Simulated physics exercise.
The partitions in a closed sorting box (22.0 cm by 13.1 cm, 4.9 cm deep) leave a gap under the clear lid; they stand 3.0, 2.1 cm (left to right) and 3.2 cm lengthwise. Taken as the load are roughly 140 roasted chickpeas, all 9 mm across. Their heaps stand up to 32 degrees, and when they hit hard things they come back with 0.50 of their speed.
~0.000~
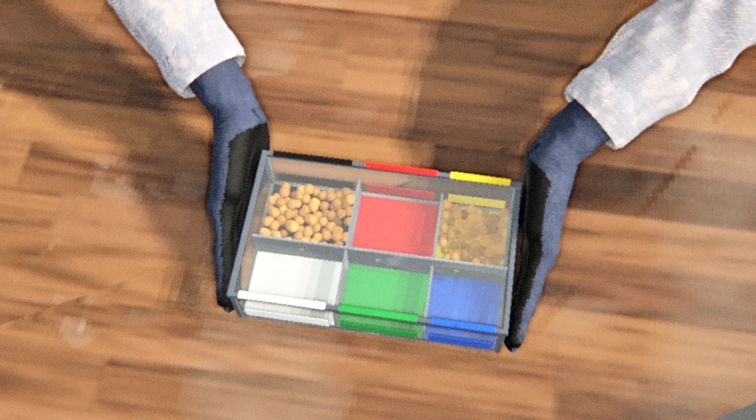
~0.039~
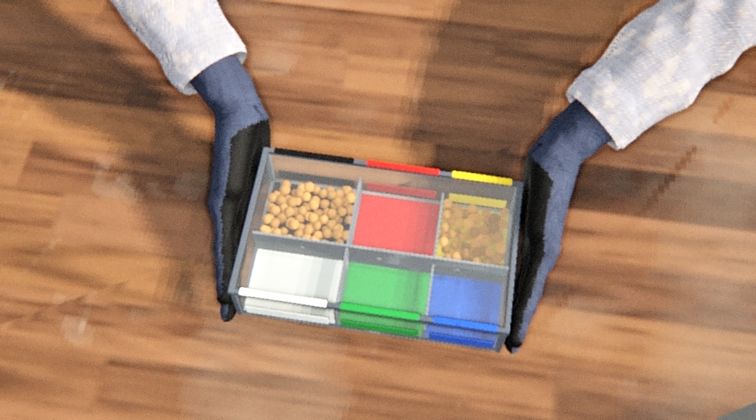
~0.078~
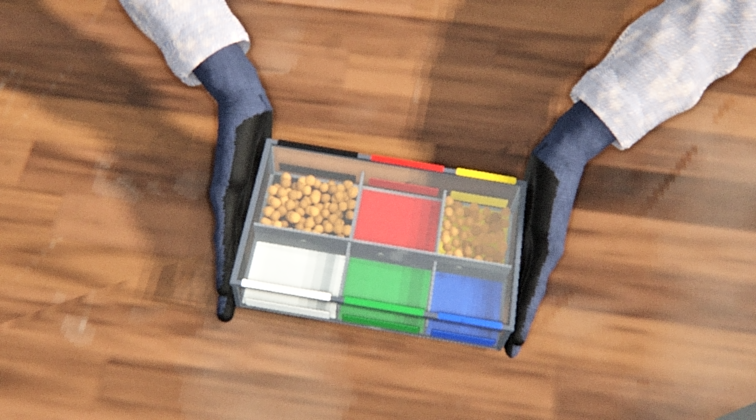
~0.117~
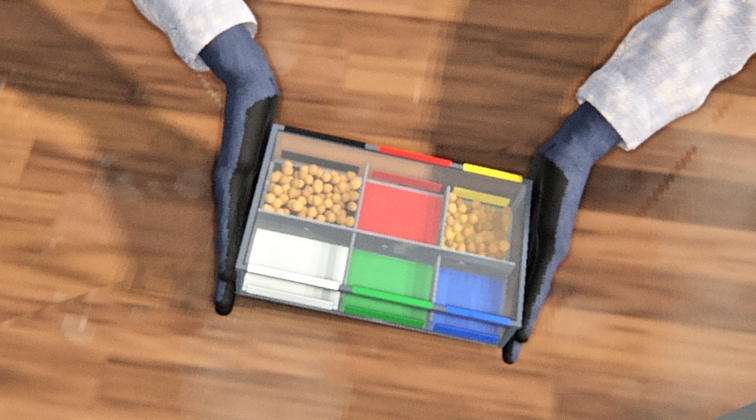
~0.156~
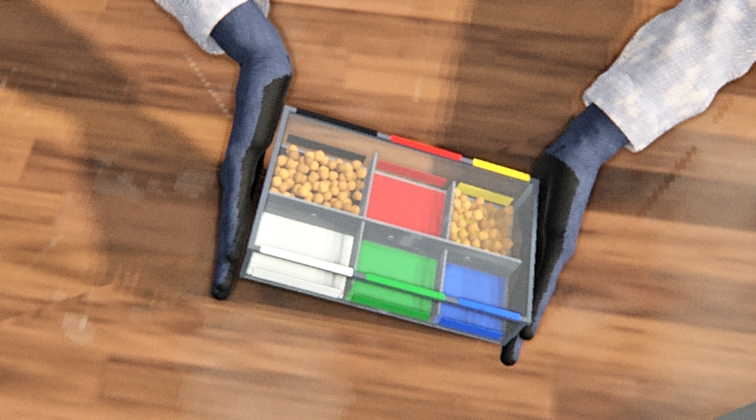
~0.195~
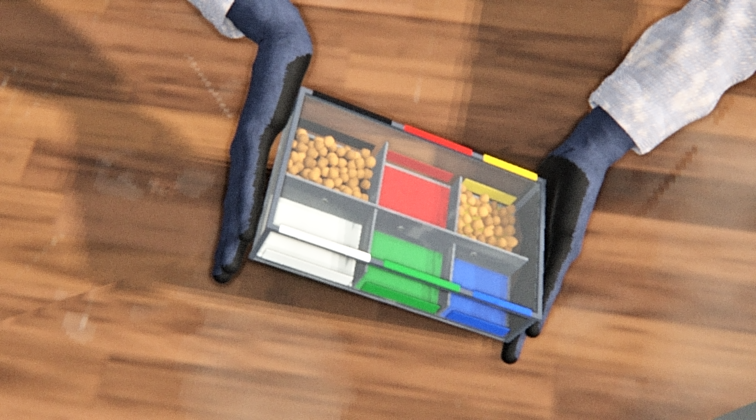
Two gloved hands held a clear-lidded sorting box of small round tan pieces above a wooden surface, keeping it nearly still at first, then tilted it steadily, raising its left side.
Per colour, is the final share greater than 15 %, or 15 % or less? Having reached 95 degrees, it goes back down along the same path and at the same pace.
Red: Misses the mark, blue: Misses the mark, green: Misses the mark, yellow: Passes the mark, white: Misses the mark, black: Passes the mark.
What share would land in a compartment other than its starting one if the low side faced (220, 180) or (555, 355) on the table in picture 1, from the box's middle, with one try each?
Around 40 % for the first direction, around 30 % for the second.
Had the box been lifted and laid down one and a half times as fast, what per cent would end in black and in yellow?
In per cent, black gets 25 and yellow gets 65.
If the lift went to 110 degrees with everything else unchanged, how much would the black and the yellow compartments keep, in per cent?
You'd see black with 20 % and yellow with 80 %.
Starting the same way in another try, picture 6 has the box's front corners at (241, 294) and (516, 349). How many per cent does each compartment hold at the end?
Per cent at the finish: Red 5, blue 25, green 5, yellow 35, white 5, black 25.
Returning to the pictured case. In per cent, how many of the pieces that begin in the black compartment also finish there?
Some 50 percent.
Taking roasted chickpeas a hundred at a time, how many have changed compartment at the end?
My estimate is some 30 per cent.
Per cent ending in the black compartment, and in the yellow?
Black: 30; yellow: 65.
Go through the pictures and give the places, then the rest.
Box tilt 0 degrees, front corners at (233, 292) and (503, 330); yellow 45 %, black 55 %, in the first picture.
Box tilt 1 degrees, front corners at (234, 289) and (504, 329), in the second picture.
Box tilt 5 degrees, front corners at (236, 281) and (509, 327), lowest corner right back, in the third picture.
Box tilt 10 degrees, front corners at (242, 265) and (516, 323), lowest corner right back, in the fourth picture.
Box tilt 17 degrees, front corners at (254, 246) and (525, 319), lowest corner right back, in the fifth picture.
Box tilt 24 degrees, front corners at (272, 225) and (536, 315), lowest corner right back; yellow 45 %, black 55 %. Its pace works out near 180 degrees a second, in the sixth picture.
Then, at 0.70 s, tilt 94 degrees; red 10 %, yellow 45 %, black 40 %.
After 1.03 s, tilt 39 degrees; red 5 %, yellow 65 %, black 30 %.
Then, at 1.46 s, tilt 0 degrees; red 5 %, yellow 65 %, black 30 %.
At rest (1.8 s), red 5 %, blue 0 %, green 0 %, yellow 65 %, white 0 %, black 30 %.
